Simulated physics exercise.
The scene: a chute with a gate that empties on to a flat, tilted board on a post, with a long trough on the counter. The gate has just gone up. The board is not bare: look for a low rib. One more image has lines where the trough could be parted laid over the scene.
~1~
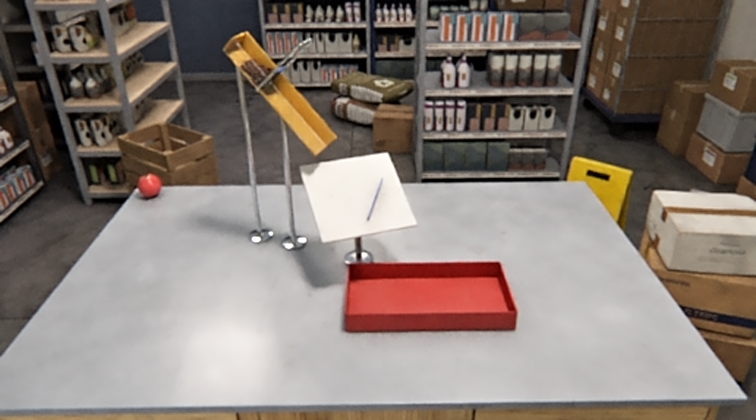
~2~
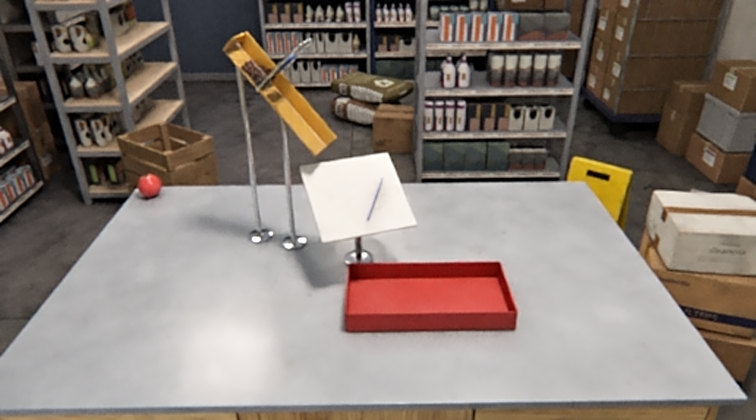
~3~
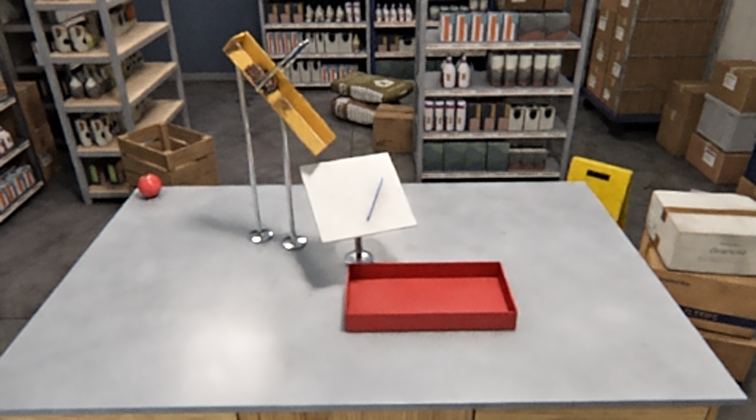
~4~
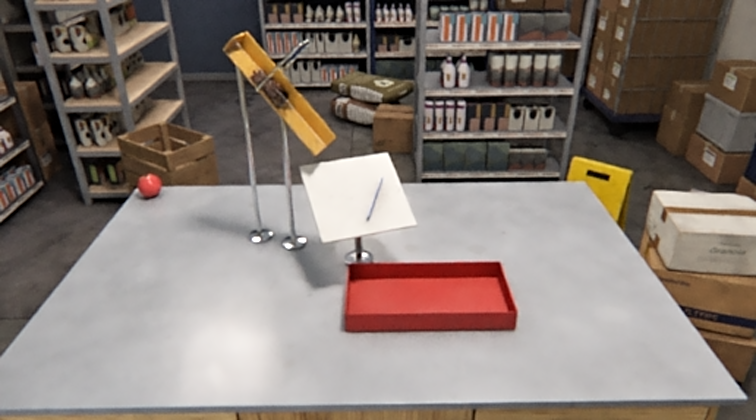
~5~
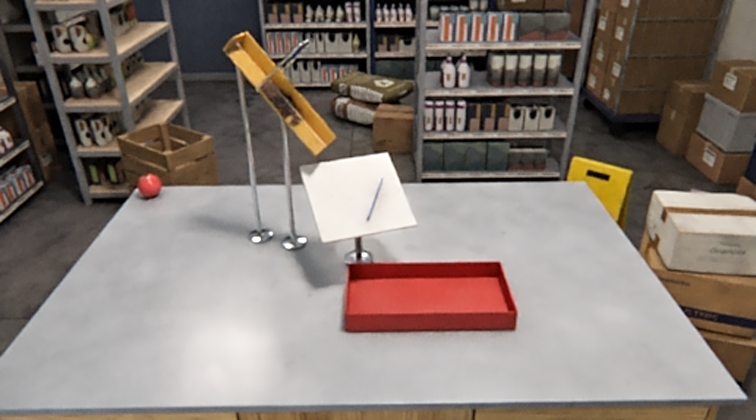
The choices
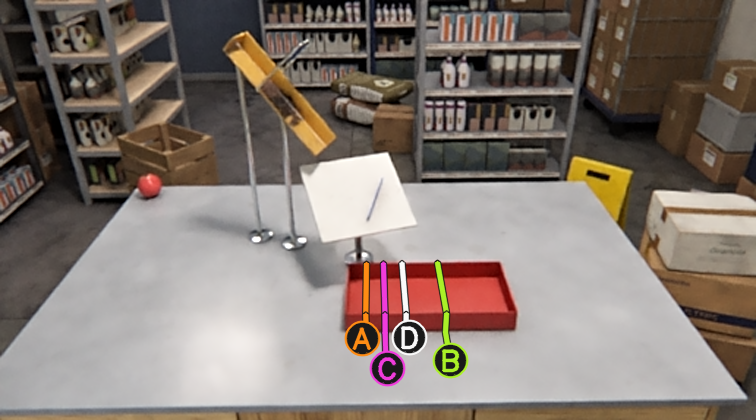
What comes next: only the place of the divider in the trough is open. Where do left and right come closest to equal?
The best line is A.
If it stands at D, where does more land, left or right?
The left side.
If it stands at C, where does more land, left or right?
Left.
On the marked copy, line A crosses the front rim at (365, 314); line B crosses the front rim at (446, 312); line C crosses the front rim at (385, 313); line D crosses the front rim at (406, 313).
Choosing A, of what is caught, about half on the left of the divider, about half on the right.
Choosing B, of what is caught, nearly all on the left of the divider, a stray few on the right.
Choosing C, of what is caught, most on the left of the divider, a small part on the right.
Choosing D, of what is caught, nearly all on the left of the divider, a small part on the right.
